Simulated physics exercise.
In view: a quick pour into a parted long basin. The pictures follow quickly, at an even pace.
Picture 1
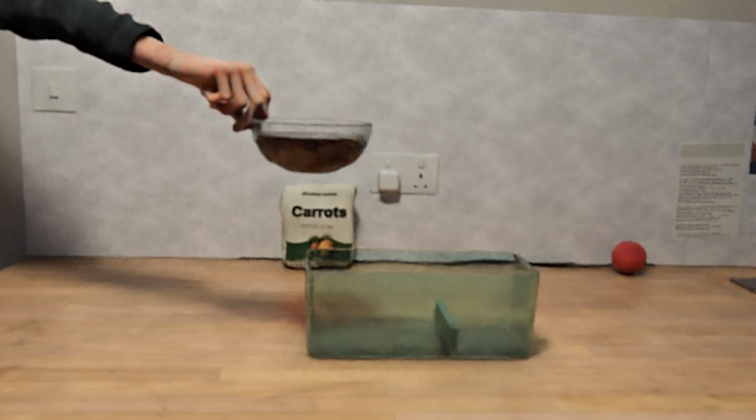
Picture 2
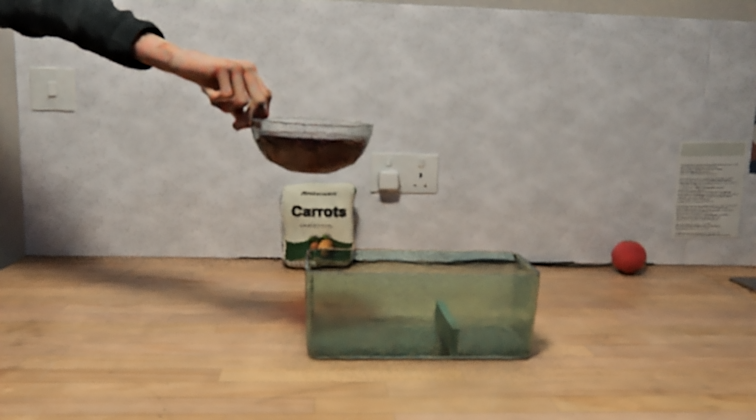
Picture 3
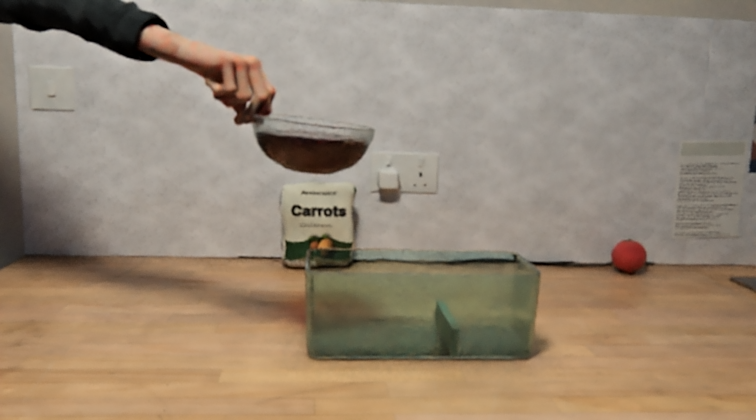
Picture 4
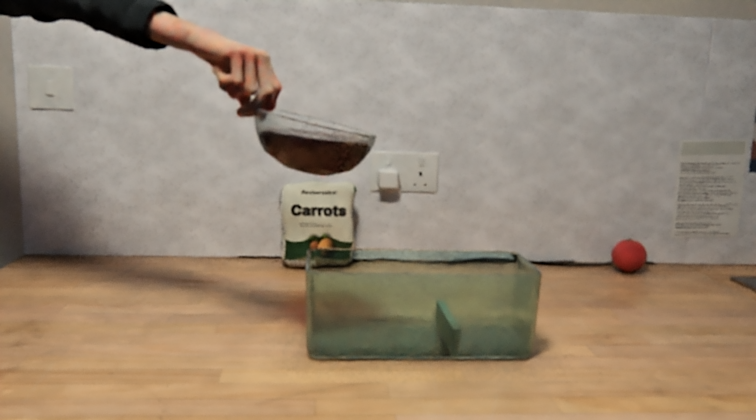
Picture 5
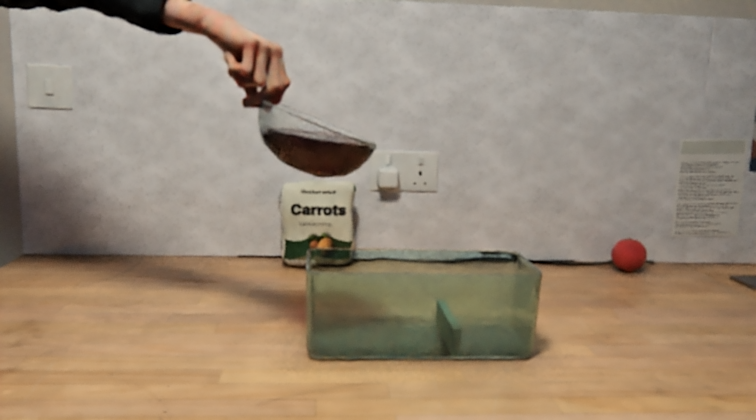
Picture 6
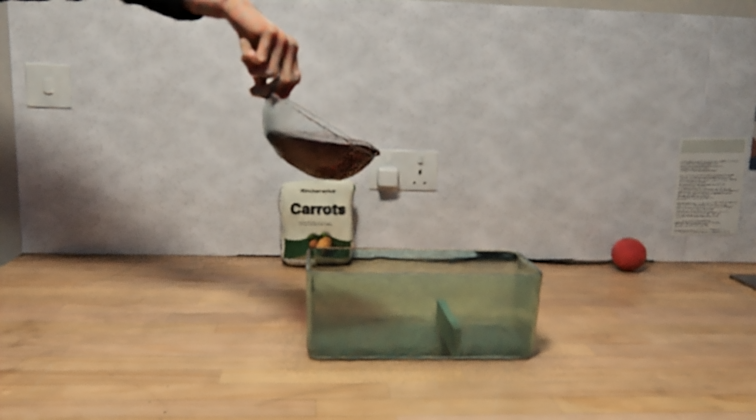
A hand held a clear bowl of brown liquid above a long greenish glass basin with a small divider, then steadily tilted it to the right until the liquid reached the lower edge.
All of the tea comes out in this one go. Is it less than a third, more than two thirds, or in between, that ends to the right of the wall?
In the end under a third is right of the wall.
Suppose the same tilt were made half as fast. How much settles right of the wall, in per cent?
Close to 5 per cent.
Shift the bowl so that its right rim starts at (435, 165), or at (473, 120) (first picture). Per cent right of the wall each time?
Roughly 55 per cent, and 70 per cent.
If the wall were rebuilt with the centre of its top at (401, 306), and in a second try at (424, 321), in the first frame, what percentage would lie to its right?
The first gives 55 %, the second 25 %.
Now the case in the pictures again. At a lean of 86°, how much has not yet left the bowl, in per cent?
Near 15 %.
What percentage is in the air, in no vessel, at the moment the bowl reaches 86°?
Close to 50 per cent.
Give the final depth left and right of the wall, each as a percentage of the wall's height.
Near 50 on the left, 10 on the right.
A moment on, the bowl is tipped on its side and 14 per cent is still to pour, 38 is left of the wall and 0 right of it.
Next, the bowl is tipped on its side and 0 per cent is still to pour, 83 is left of the wall and 4 right of it.
Then the bowl is tipped on its side and 0 per cent is still to pour, 87 is left of the wall and 10 right of it.
Later the bowl is tipped on its side and 0 per cent is still to pour, 87 is left of the wall and 10 right of it.
In the end 87 per cent lies left of the wall, 10 right of it and 3 outside.
